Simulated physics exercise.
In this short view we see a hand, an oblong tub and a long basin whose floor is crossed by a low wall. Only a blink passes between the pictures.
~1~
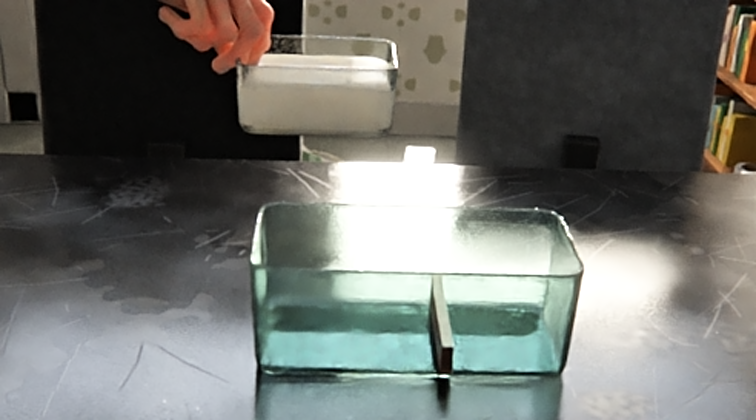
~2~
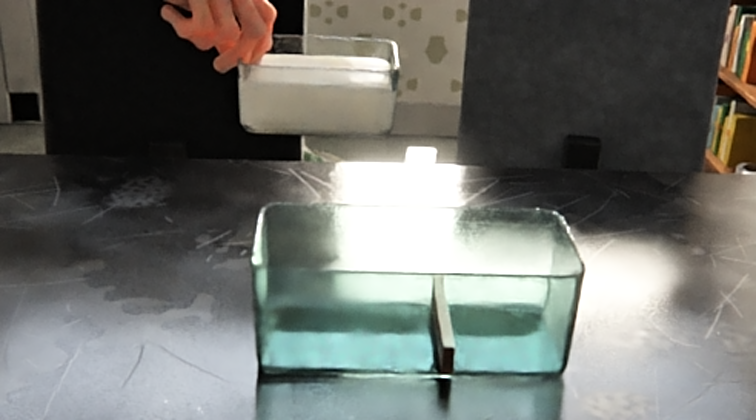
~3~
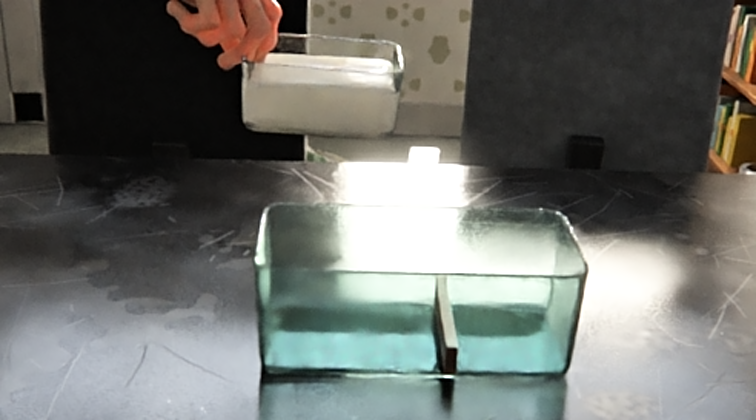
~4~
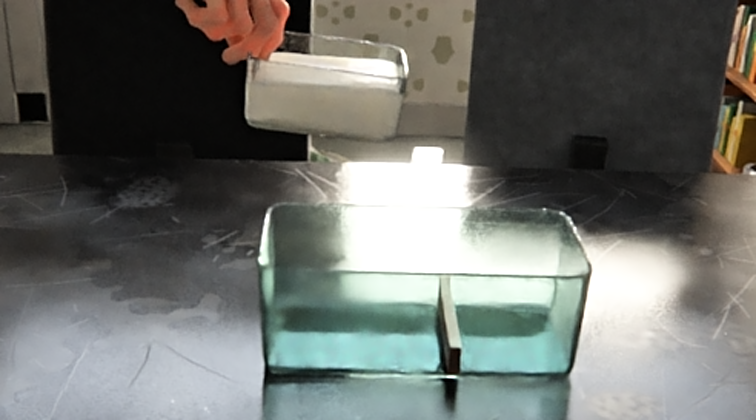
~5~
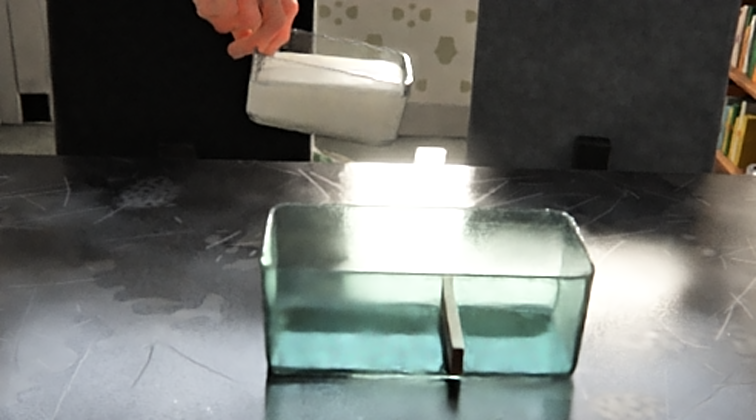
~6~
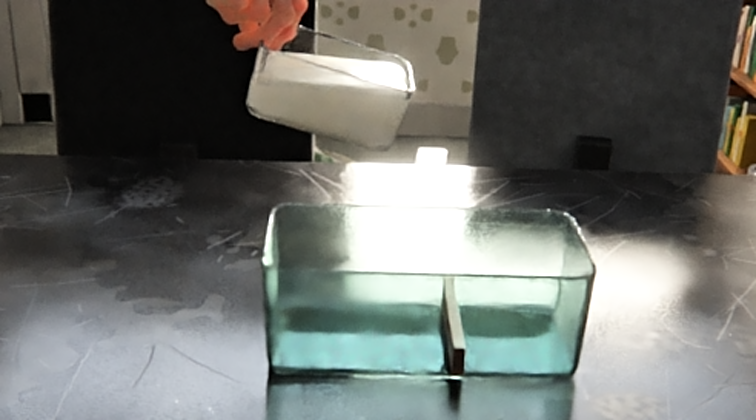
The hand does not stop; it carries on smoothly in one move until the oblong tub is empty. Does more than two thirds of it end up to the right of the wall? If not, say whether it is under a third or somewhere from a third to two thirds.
Lands in the middle band.
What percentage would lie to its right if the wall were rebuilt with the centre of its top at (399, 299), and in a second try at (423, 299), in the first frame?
About 80 and 65 per cent.
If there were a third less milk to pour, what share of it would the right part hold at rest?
25 per cent or so.
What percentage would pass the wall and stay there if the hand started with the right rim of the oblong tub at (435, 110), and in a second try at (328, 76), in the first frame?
It would come to near 65 per cent, and then near 15 per cent.
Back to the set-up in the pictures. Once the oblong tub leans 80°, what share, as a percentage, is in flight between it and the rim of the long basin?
About 50 per cent.
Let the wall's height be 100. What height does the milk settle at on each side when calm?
Left 40 %, right 60 %.
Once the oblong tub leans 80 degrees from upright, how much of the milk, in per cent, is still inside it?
30 per cent or so.
A moment on, the oblong tub is tipped on its side and 29 per cent is still to pour, 4 is left of the wall and 19 right of it.
Next, the oblong tub is tipped right over and 3 per cent is still to pour, 36 is left of the wall and 53 right of it.
Then the oblong tub is tipped right over and 0 per cent is still to pour, 48 is left of the wall and 50 right of it.
Later the oblong tub is tipped right over and 0 per cent is still to pour, 48 is left of the wall and 51 right of it.
In the end 48 per cent lies left of the wall, 51 right of it and 1 outside.
